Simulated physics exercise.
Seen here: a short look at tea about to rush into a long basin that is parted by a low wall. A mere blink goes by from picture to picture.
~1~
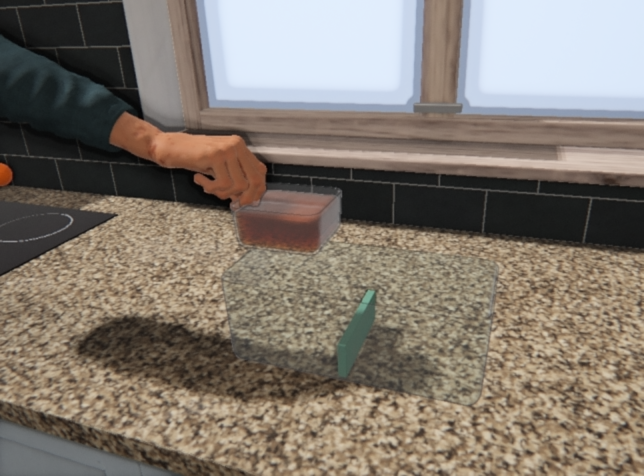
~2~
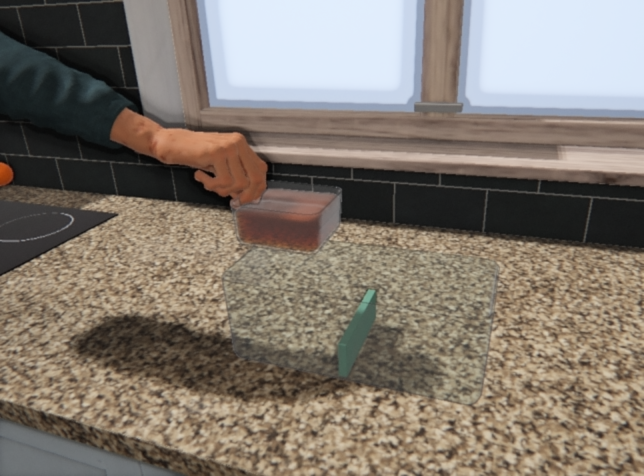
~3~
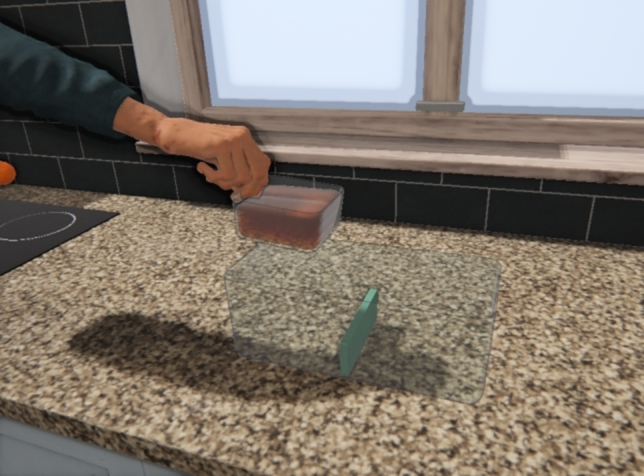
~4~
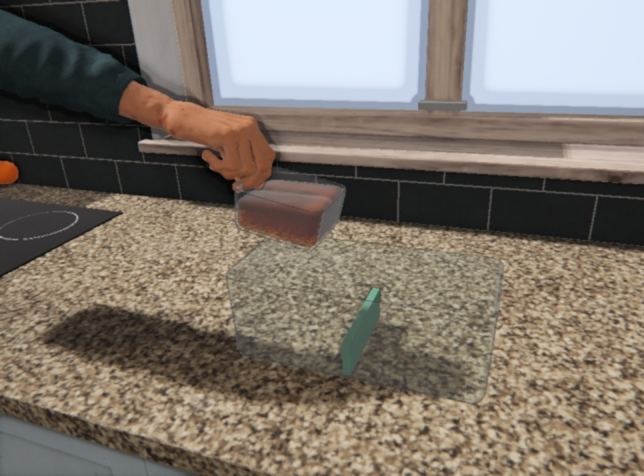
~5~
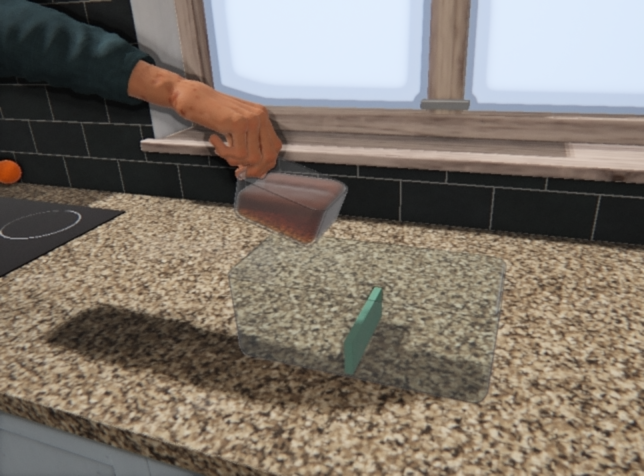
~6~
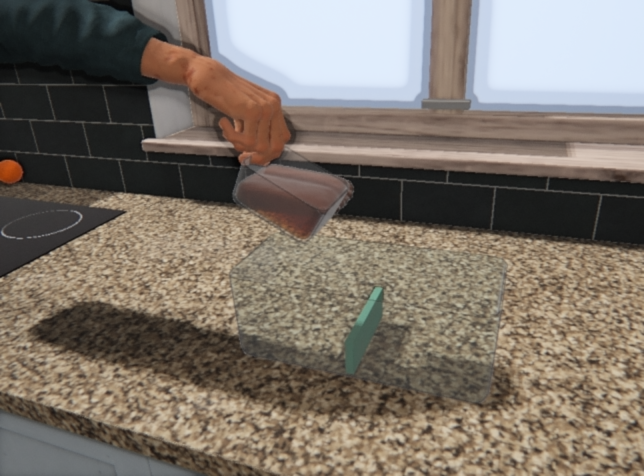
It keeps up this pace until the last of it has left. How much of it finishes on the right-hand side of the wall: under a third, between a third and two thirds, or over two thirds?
The share right of the wall is the greater part, past two thirds.
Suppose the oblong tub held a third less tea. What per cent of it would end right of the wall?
90 %.
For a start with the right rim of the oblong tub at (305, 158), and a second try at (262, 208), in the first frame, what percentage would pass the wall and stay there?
Close to 85 in a hundred, then close to 0 in a hundred.
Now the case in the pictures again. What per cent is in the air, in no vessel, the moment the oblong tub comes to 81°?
Near 50 parts in a hundred.
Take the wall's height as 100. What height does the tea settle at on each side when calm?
On the left roughly 0, on the right roughly 40.
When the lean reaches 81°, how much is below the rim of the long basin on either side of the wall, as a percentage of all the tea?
Split is about 0 % to the left and 25 % to the right.
A moment on, the oblong tub is tipped on its side and 27 per cent is still to pour, 2 is left of the wall and 24 right of it.
Next, the oblong tub is tipped on its side and 5 per cent is still to pour, 3 is left of the wall and 85 right of it.
Then the oblong tub is tipped on its side and 1 per cent is still to pour, 5 is left of the wall and 92 right of it.
Later the oblong tub is tipped on its side and 0 per cent is still to pour, 7 is left of the wall and 92 right of it.
In the end 7 per cent lies left of the wall, 92 right of it and 1 outside.
